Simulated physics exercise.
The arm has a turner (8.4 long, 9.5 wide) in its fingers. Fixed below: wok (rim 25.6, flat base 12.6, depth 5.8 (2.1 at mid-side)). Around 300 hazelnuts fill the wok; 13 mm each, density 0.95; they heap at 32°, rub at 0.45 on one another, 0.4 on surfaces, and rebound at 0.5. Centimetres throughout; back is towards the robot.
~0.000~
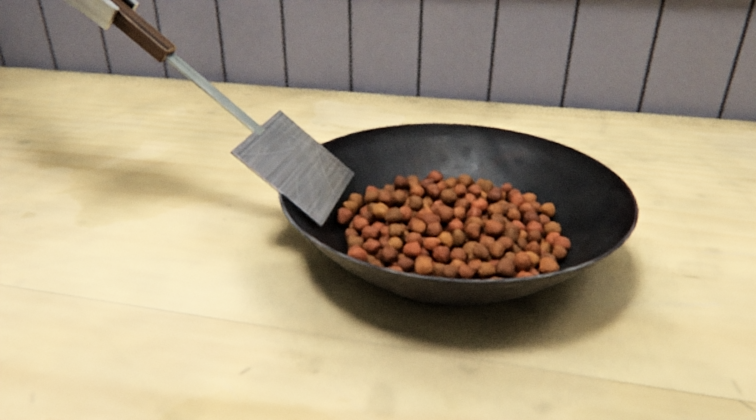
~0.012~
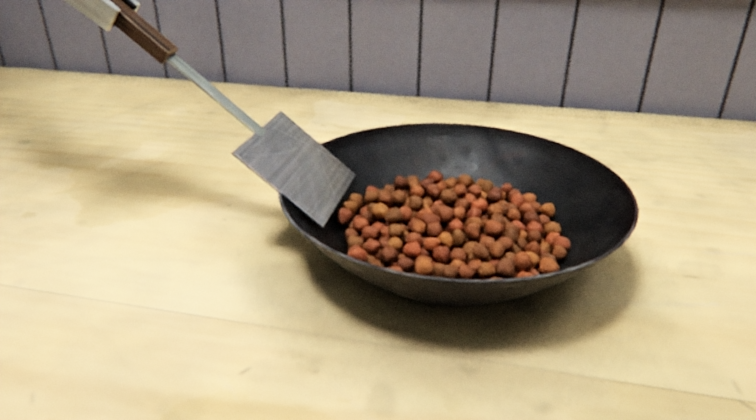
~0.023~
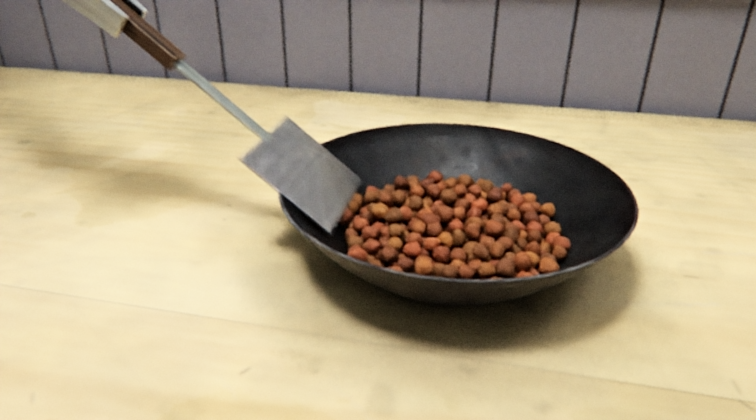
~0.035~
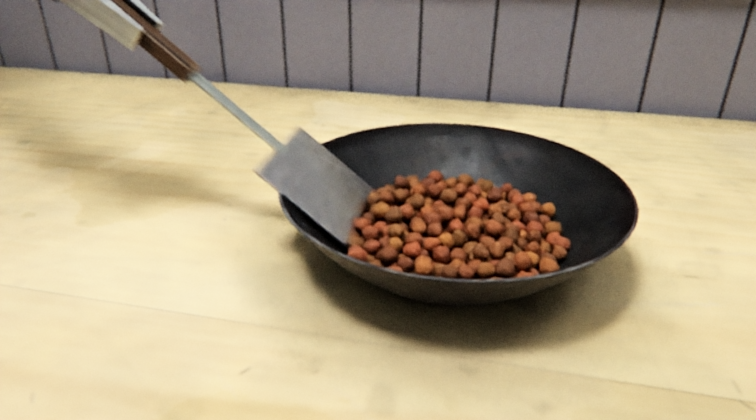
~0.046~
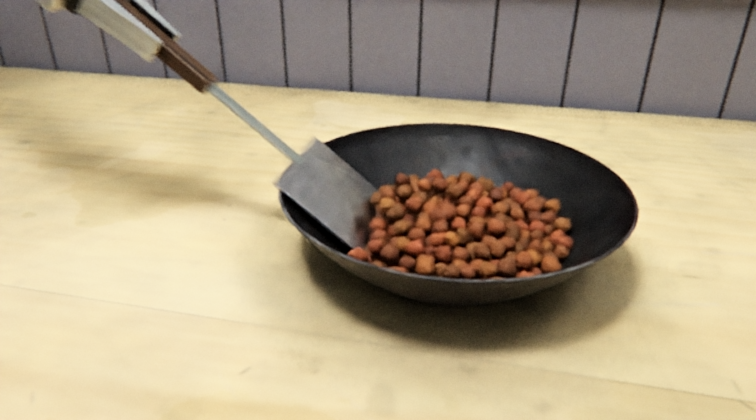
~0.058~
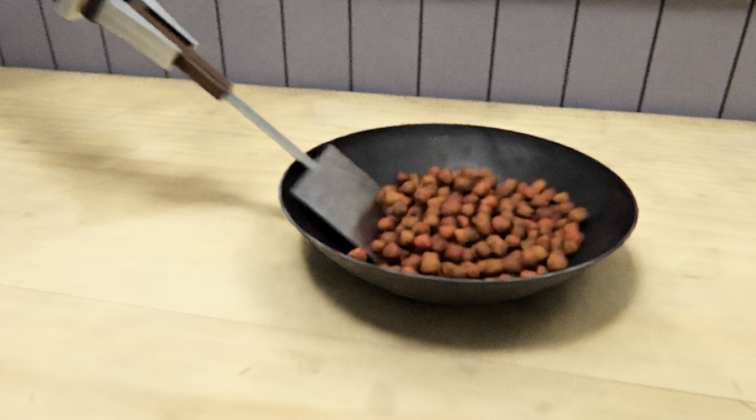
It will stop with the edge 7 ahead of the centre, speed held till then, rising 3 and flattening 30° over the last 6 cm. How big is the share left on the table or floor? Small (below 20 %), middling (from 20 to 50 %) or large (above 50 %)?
On the table or floor the share is middling, from 20 to 50 %.
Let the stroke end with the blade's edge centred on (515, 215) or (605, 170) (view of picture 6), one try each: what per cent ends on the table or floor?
About 10 and 55 per cent.
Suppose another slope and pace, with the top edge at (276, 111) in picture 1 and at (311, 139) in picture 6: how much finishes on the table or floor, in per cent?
About 20 per cent.
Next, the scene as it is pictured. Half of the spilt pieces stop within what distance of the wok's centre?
About 28 cm.
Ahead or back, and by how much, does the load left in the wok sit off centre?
Some 3.5 cm ahead.
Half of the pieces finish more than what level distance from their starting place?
Roughly 6 cm.
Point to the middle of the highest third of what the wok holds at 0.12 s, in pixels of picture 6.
Around (513, 195).
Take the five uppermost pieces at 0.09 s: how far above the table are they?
Some 6 cm.
After 0.09 s, sloping 39°, highest piece 9 above the table; 302 in the wok.
After 0.12 s, sloping 30°, highest piece 12 above the table; 298 in the wok, 4 on the blade or in flight.
After 0.34 s, sloping 9°, highest piece 16 above the table; 213 in the wok, 45 on the table or floor, 44 on the blade or in flight.
After 1.39 s, sloping 9°, highest piece 5 above the table; 212 in the wok, 90 on the table or floor.
In the end, 212 in the wok, 90 on the table or floor. That is 30 % on the table or floor.
